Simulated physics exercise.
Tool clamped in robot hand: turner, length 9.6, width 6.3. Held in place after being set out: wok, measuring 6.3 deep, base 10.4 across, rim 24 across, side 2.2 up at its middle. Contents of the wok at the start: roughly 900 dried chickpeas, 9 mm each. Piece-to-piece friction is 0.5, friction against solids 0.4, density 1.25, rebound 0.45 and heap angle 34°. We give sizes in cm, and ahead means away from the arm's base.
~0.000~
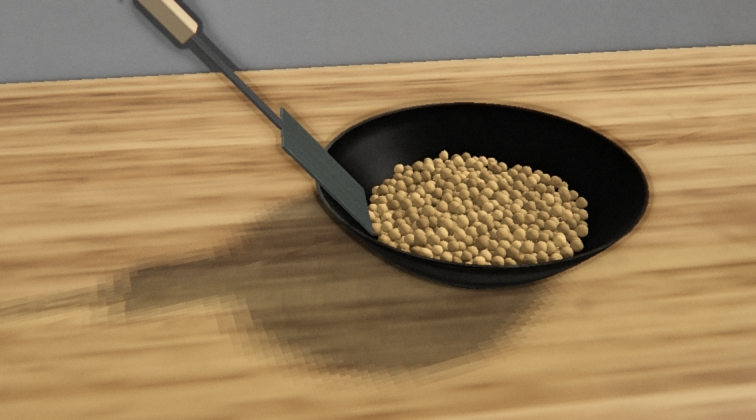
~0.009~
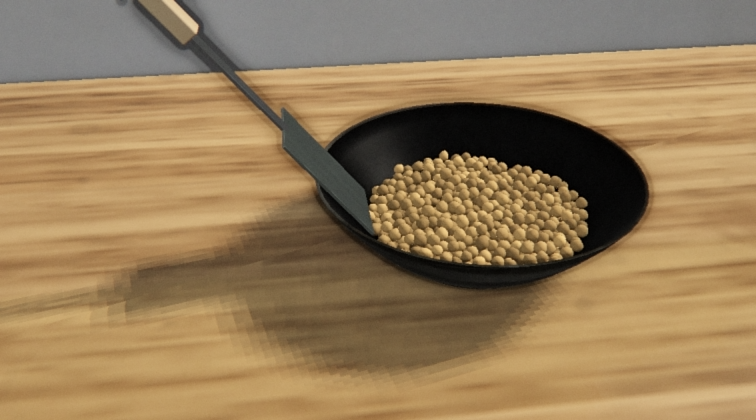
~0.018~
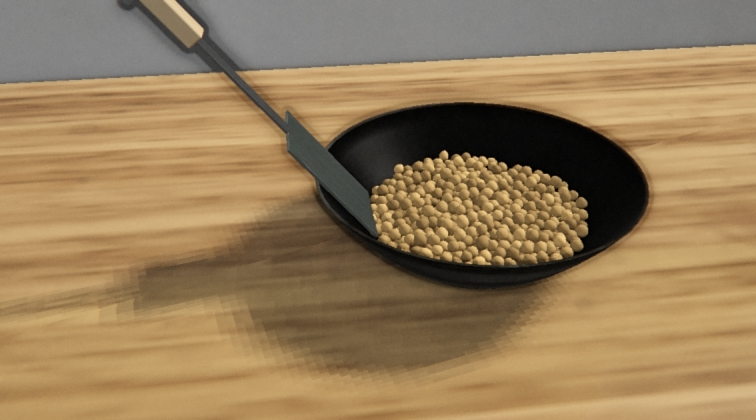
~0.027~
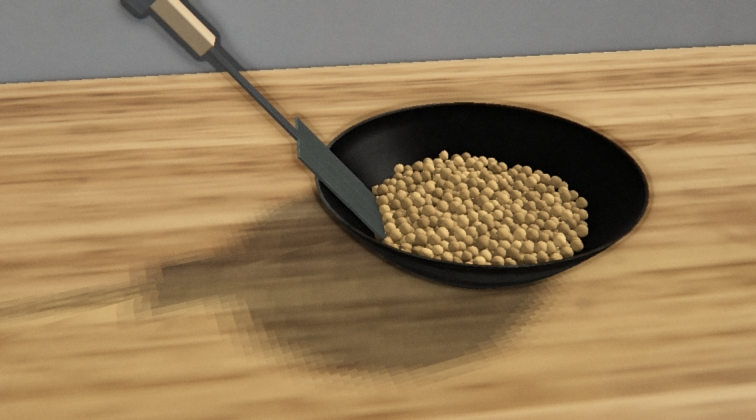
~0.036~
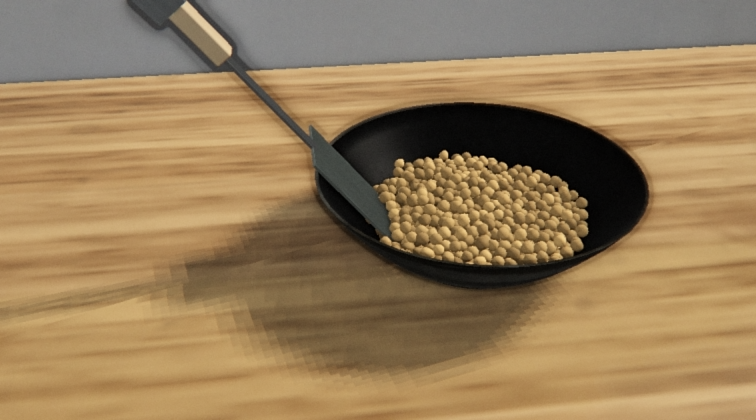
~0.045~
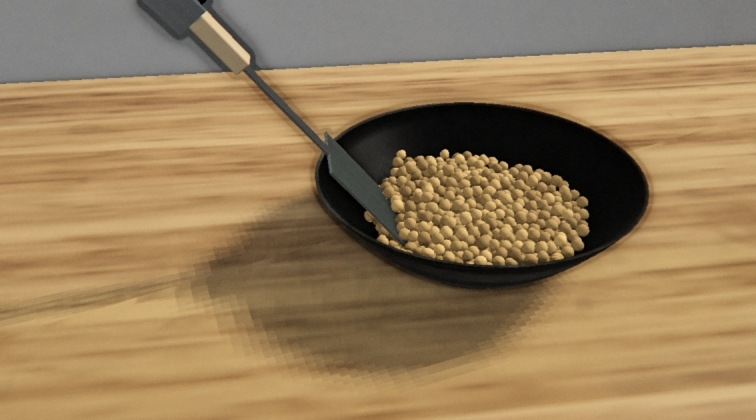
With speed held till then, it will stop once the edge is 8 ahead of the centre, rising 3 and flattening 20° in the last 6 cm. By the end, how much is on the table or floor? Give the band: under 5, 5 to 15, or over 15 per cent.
Over 15 per cent.
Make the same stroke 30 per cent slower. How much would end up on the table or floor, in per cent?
30 per cent, roughly.
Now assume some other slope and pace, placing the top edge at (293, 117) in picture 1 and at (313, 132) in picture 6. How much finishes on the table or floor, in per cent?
About 20 per cent.
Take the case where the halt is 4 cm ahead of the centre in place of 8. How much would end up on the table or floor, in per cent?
Result: Approx. 5 %.
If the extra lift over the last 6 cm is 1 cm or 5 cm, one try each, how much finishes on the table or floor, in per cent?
35 and 35 %.
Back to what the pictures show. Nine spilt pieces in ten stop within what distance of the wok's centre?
65 cm.
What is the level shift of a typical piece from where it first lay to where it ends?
I'd estimate close to 4 centimetres.
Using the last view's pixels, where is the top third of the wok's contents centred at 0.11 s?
Around (520, 181).
By 0.08 s, sloping 52°, highest piece 7 above the table; 900 in the wok.
By 0.11 s, sloping 47°, highest piece 9 above the table; 900 in the wok.
By 0.33 s, sloping 32°, highest piece 27 above the table; 591 in the wok, 66 on the table or floor, 243 on the blade or in flight.
By 1.38 s, sloping 32°, highest piece 5 above the table; 589 in the wok, 311 on the table or floor.
Final count, 589 in the wok, 311 on the table or floor. That is 35 % on the table or floor.
